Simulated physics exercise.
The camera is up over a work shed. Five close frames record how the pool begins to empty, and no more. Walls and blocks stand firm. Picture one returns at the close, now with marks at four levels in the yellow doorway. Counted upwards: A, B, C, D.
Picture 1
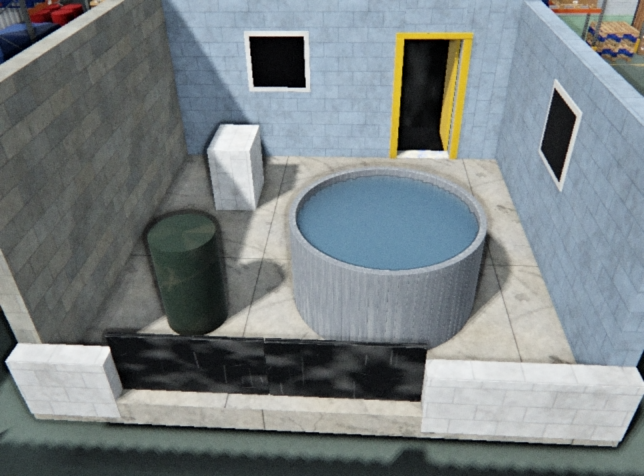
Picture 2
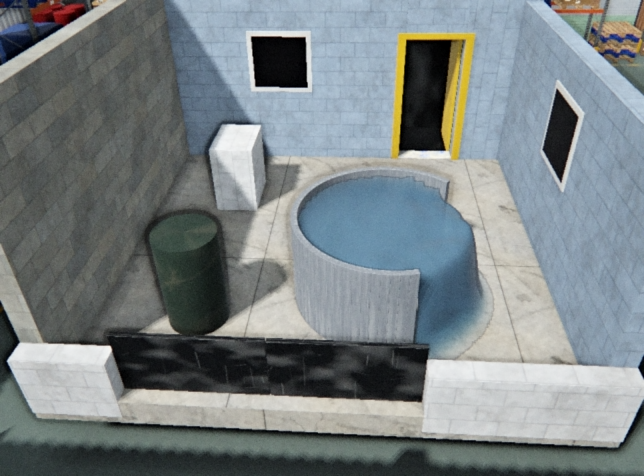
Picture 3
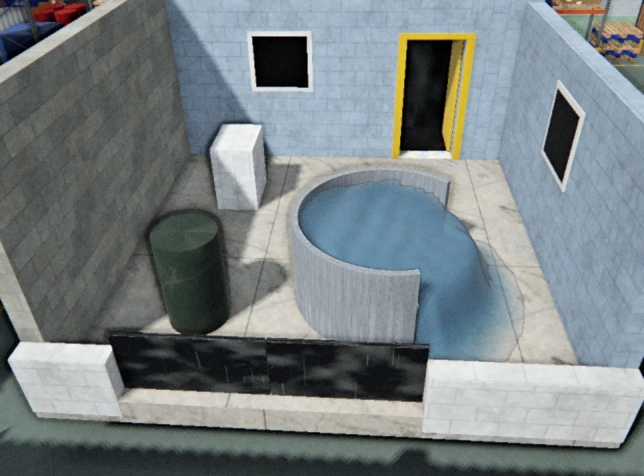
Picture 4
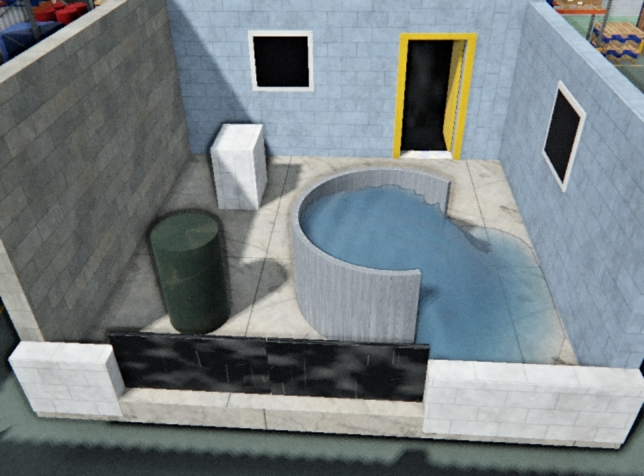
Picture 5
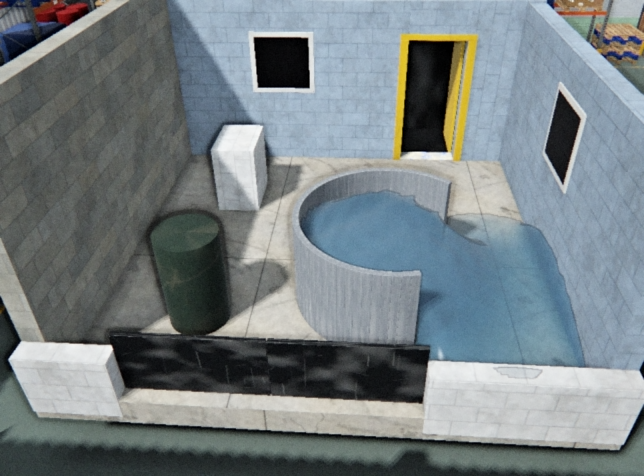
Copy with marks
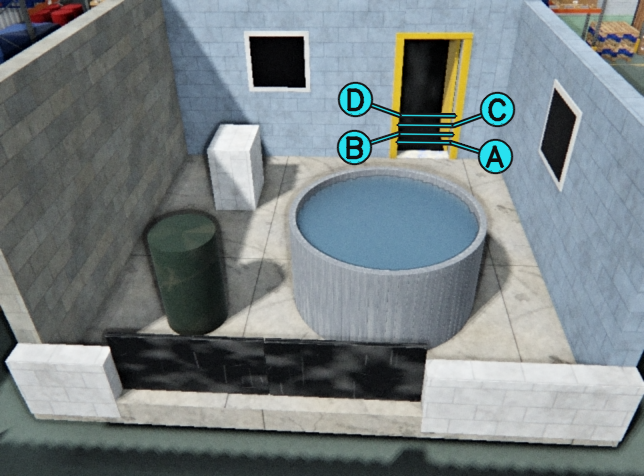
A round grey pool of blue water stands right of centre in a roofless work shed, seen from a fixed camera high above. A dark green barrel and a white block sit to its left, with a yellow-framed doorway behind and a low black gate in front. The pool's right side disappears, and water slumps through the gap, spreading across the pale floor to the right wall and front.
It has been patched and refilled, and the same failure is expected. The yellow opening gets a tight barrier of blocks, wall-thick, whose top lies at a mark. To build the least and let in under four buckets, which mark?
Height A just does it.
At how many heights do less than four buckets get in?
All of the four.
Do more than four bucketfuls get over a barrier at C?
No, that is safe.
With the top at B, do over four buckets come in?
No, not at all.
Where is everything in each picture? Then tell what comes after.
Water in the pool at rest, its middle at (386, 219); foot of the yellow doorway at (423, 158); shut gate at (266, 349).
Water covers 3 % of the ground and shows as far out as (463, 289).
Water covers 7 % of the ground and shows as far out as (491, 255).
Water covers 14 % of the ground and shows as far out as (509, 237).
Water covers 18 % of the ground and shows as far out as (520, 222).
On the marked copy, A at (424, 142); B at (425, 134); C at (426, 125); D at (427, 115); from the bottom up A, B, C, D.
Choosing A, a bucket or two gets in.
Choosing B, nothing gets over.
Choosing C, nothing gets over.
Choosing D, nothing gets over.
